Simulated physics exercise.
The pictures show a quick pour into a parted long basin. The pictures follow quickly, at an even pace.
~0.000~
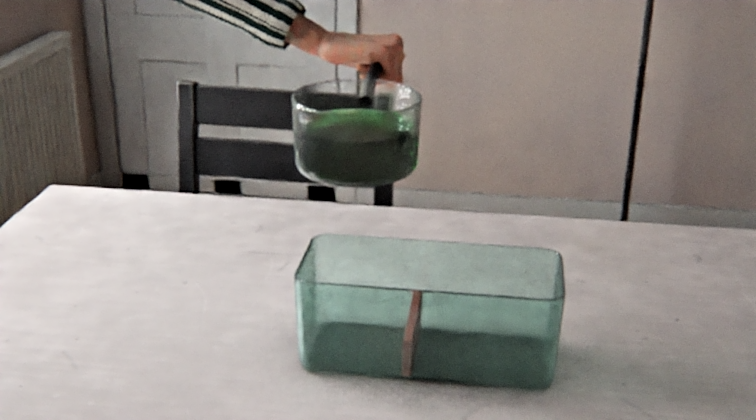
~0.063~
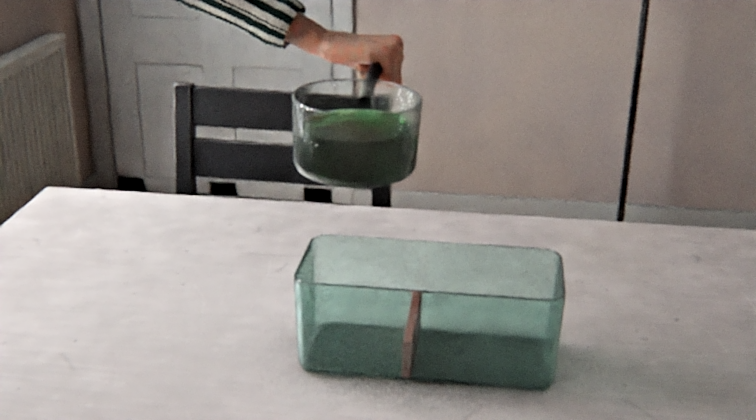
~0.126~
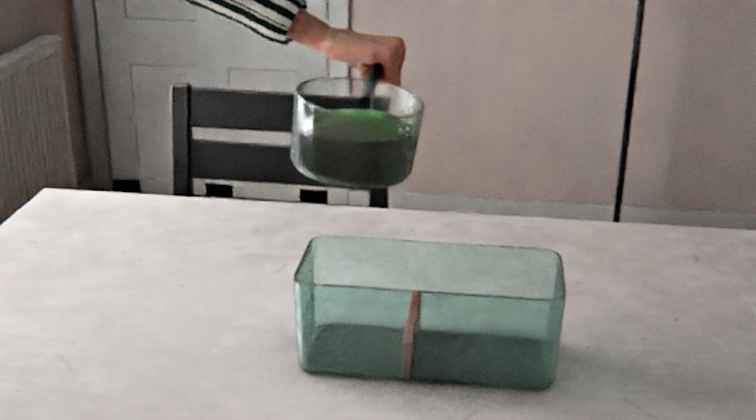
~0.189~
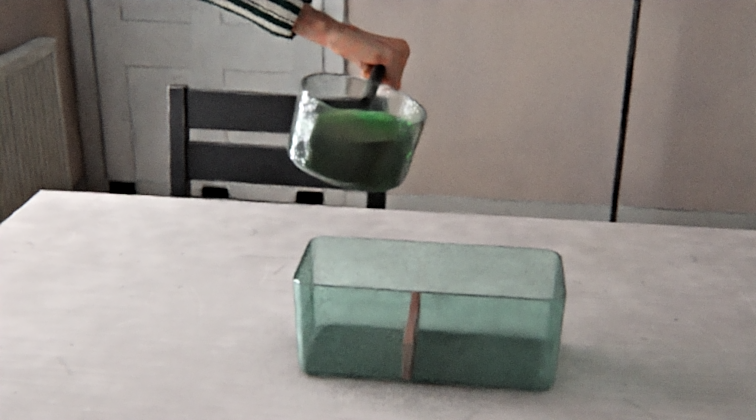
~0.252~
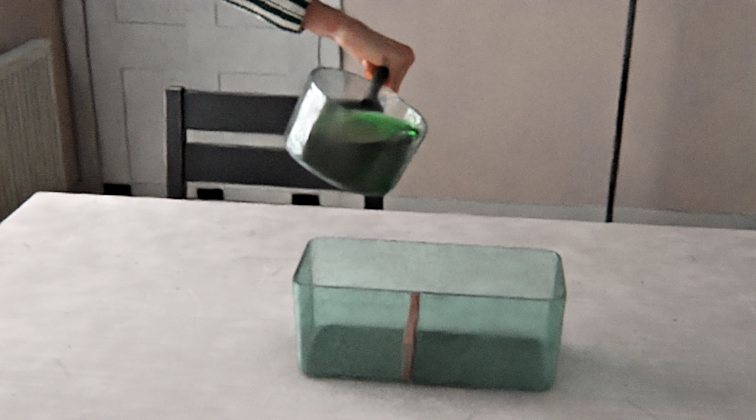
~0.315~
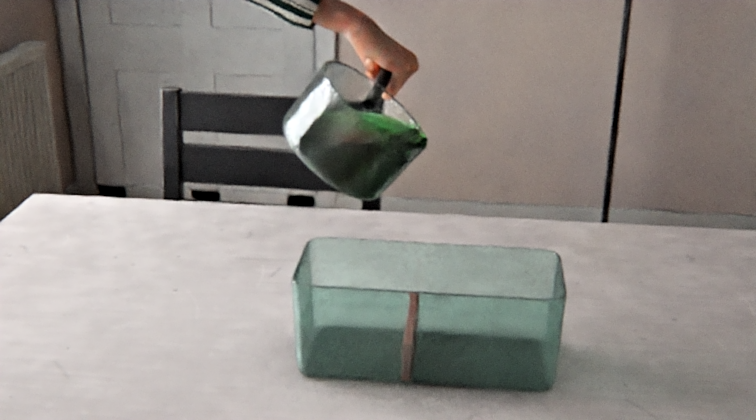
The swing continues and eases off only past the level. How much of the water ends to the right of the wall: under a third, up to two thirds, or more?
The share right of the wall is above two thirds.
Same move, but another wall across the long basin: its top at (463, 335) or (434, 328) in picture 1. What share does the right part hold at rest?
In turn 35 and 70 in a hundred.
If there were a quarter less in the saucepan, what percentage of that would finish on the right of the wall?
It comes to 95 per cent or so.
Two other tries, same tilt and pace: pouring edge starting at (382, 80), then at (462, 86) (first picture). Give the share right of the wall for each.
In turn 60 and 90 in a hundred.
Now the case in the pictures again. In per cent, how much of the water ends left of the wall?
Some 5 per cent.
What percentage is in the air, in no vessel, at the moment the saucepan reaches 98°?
Near 45 %.
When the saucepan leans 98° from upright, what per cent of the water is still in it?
It comes to 30 per cent or so.
A moment on, the saucepan is tipped on its side and 32 per cent is still to pour, 0 is left of the wall and 23 right of it.
Next, the saucepan is tipped right over and 5 per cent is still to pour, 5 is left of the wall and 79 right of it.
Then the saucepan is tipped right over and 0 per cent is still to pour, 7 is left of the wall and 91 right of it.
Later the saucepan is tipped right over and 0 per cent is still to pour, 7 is left of the wall and 92 right of it.
Finally, 7 per cent lies left of the wall, 92 right of it and 1 outside.
